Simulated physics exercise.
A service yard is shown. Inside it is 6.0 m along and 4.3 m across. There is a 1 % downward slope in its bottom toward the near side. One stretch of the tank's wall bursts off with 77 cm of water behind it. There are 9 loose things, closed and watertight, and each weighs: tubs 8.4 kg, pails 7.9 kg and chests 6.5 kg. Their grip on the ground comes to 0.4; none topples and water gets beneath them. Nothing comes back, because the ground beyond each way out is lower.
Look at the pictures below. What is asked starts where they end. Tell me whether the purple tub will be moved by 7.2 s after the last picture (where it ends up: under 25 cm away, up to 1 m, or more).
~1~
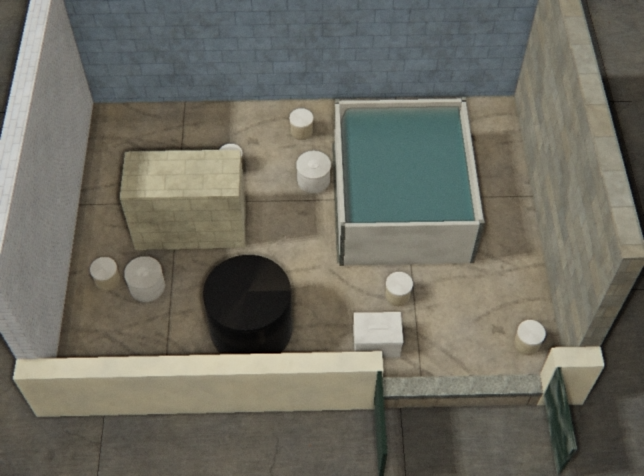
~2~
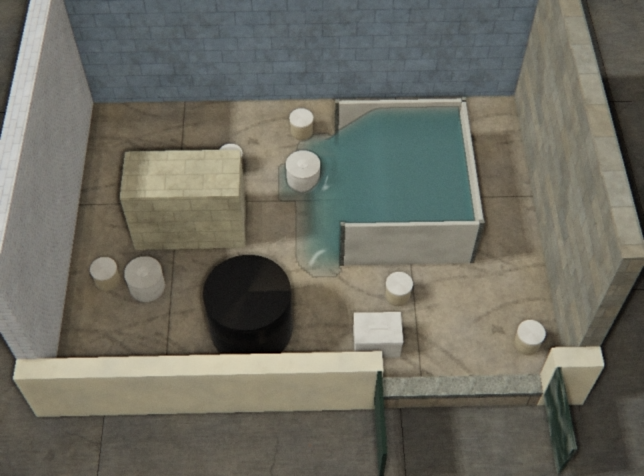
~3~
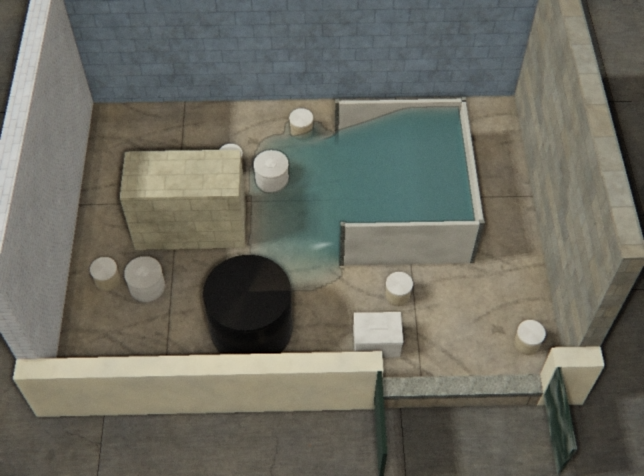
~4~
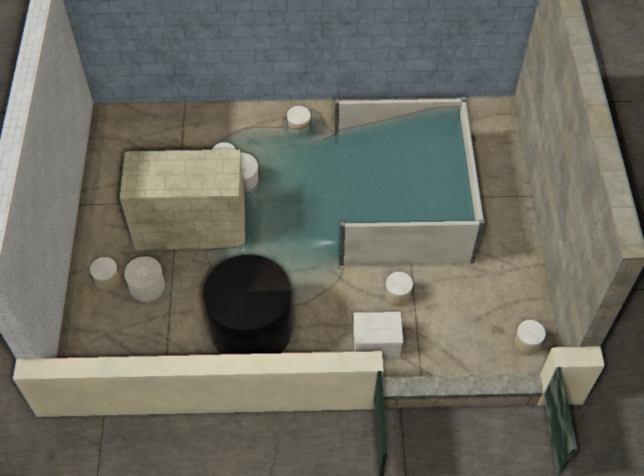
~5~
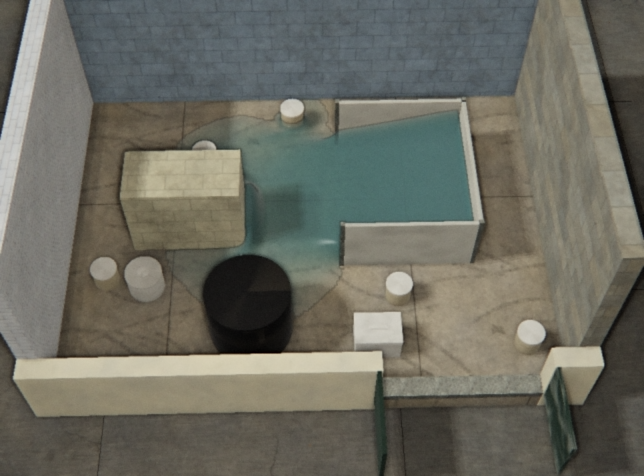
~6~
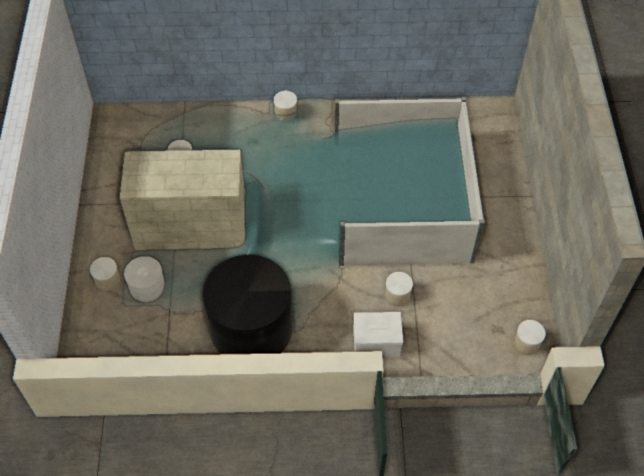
It budges a great deal.
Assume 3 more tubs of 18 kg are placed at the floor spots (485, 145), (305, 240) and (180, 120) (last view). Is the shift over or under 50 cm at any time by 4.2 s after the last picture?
From first to last: Does not reach it, surpasses it, surpasses it.
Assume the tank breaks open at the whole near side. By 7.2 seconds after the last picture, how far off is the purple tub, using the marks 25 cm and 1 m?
Well, the purple tub keeps its spot.
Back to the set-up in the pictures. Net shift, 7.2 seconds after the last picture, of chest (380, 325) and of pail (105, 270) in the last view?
The first is gone out, the second sits 140 cm from its start.
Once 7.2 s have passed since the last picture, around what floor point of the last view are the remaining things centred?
Mean position approx. (269, 282).
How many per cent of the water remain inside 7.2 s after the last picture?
92 %.
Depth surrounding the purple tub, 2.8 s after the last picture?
Depth approx. 18 cm.
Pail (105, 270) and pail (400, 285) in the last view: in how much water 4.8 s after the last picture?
First roughly 20 cm, second roughly 7 cm.
Then, 0.9 s after the last picture the purple tub is near (93, 155), 0.7 m from its start, afloat; 0 of 9 are out; 4 afloat.
Then, 2.8 s after the last picture the purple tub is near (110, 242), 1.3 m from its start, afloat; 1 of 9 are out; 6 afloat.
Then, 4.8 s after the last picture the purple tub is near (196, 260), 1.7 m from its start, afloat; 1 of 9 are out; 5 afloat.
Then, 7.2 s after the last picture the purple tub is near (318, 273), 2.7 m from its start, afloat; 1 of 9 are out; 4 afloat.
